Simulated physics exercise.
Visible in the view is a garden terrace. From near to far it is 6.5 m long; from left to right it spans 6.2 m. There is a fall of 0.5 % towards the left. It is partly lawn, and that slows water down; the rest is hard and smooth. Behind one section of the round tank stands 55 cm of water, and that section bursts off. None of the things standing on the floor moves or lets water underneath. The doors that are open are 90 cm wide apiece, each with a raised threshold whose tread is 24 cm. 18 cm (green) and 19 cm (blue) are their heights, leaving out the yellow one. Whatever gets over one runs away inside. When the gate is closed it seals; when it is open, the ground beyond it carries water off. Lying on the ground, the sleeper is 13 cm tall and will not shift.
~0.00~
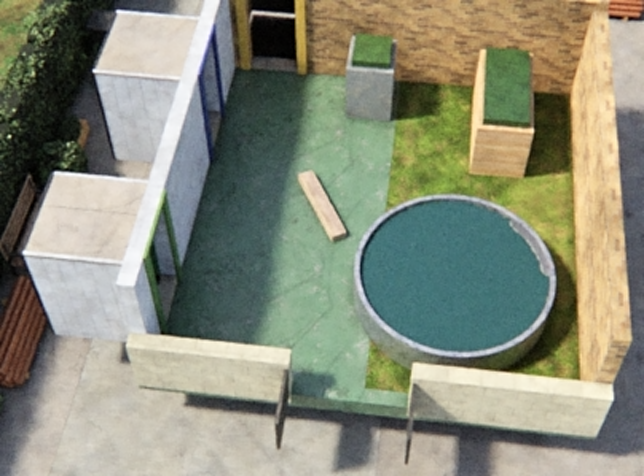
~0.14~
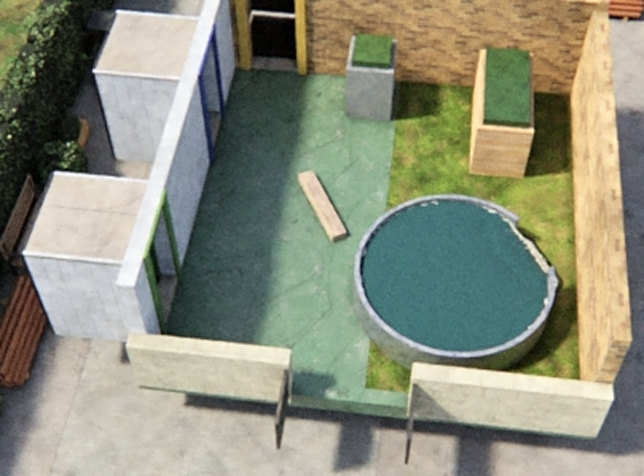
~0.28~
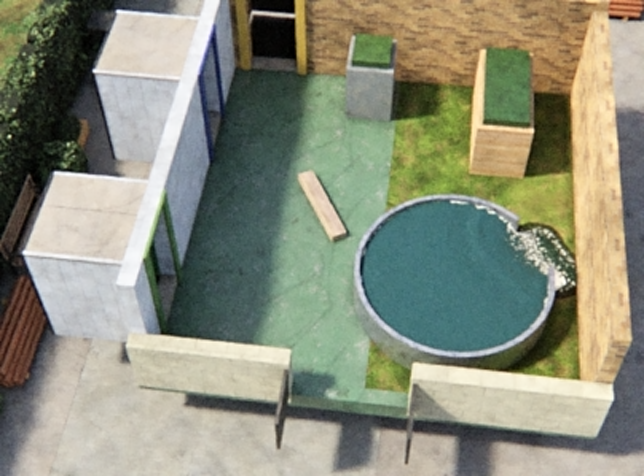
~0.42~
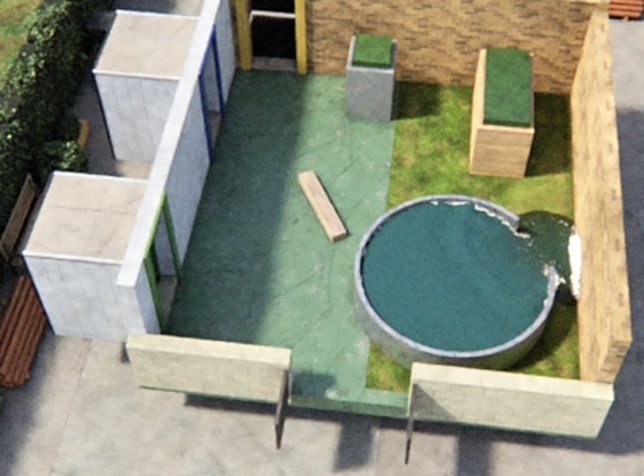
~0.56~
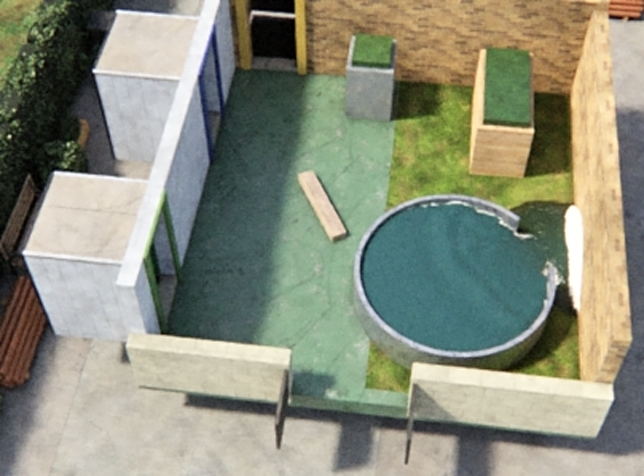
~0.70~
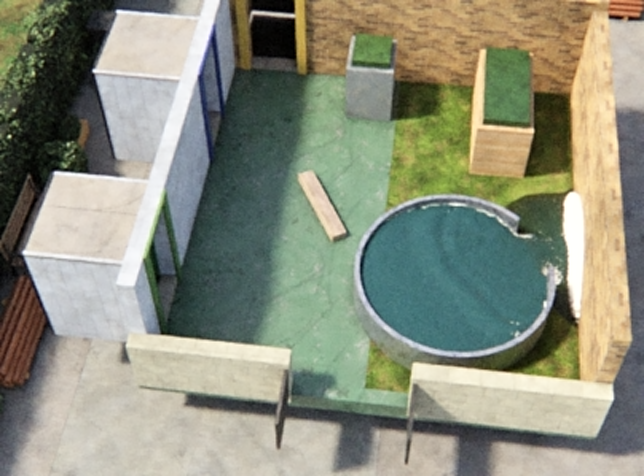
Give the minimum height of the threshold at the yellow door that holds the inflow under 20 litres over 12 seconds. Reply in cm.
8.5 cm.
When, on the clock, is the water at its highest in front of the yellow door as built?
Approximately 10.0 s.
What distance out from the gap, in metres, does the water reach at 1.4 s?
Near 3.2 m, more or less.
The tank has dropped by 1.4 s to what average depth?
It averages close to 45 centimetres.
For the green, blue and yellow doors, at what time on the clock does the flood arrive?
Green: 7.5 s; blue: 7.0 s; yellow: 5.0 s.
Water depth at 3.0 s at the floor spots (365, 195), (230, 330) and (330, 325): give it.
Respectively 0 cm, 0 cm and 0 cm.
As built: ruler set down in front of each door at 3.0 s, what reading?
Green door 0 cm, blue door 0 cm, yellow door 0 cm.
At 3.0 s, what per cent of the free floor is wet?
Roughly 30 percent of the floor is wet.
After 1.4 s water covers 10 % of the floor, deepest (46 cm) near (573, 268); it has not reached the yellow door.
After 3.0 s water covers 30 % of the floor, deepest (38 cm) near (527, 105); it has not reached the yellow door.
After 12.0 s water covers 95 % of the floor, deepest (14 cm) near (573, 268); 11 cm at the yellow door, 17 litres in over its 9 cm threshold.
At the yellow door as built, the water arrived by 4.9 s and peaked near 14 cm at 10.0 s.
With a threshold of 7 cm, 33 litres would have come in within the 12 s; with 10.5 cm, 9 litres. So under 20 litres takes about 8.5 cm.
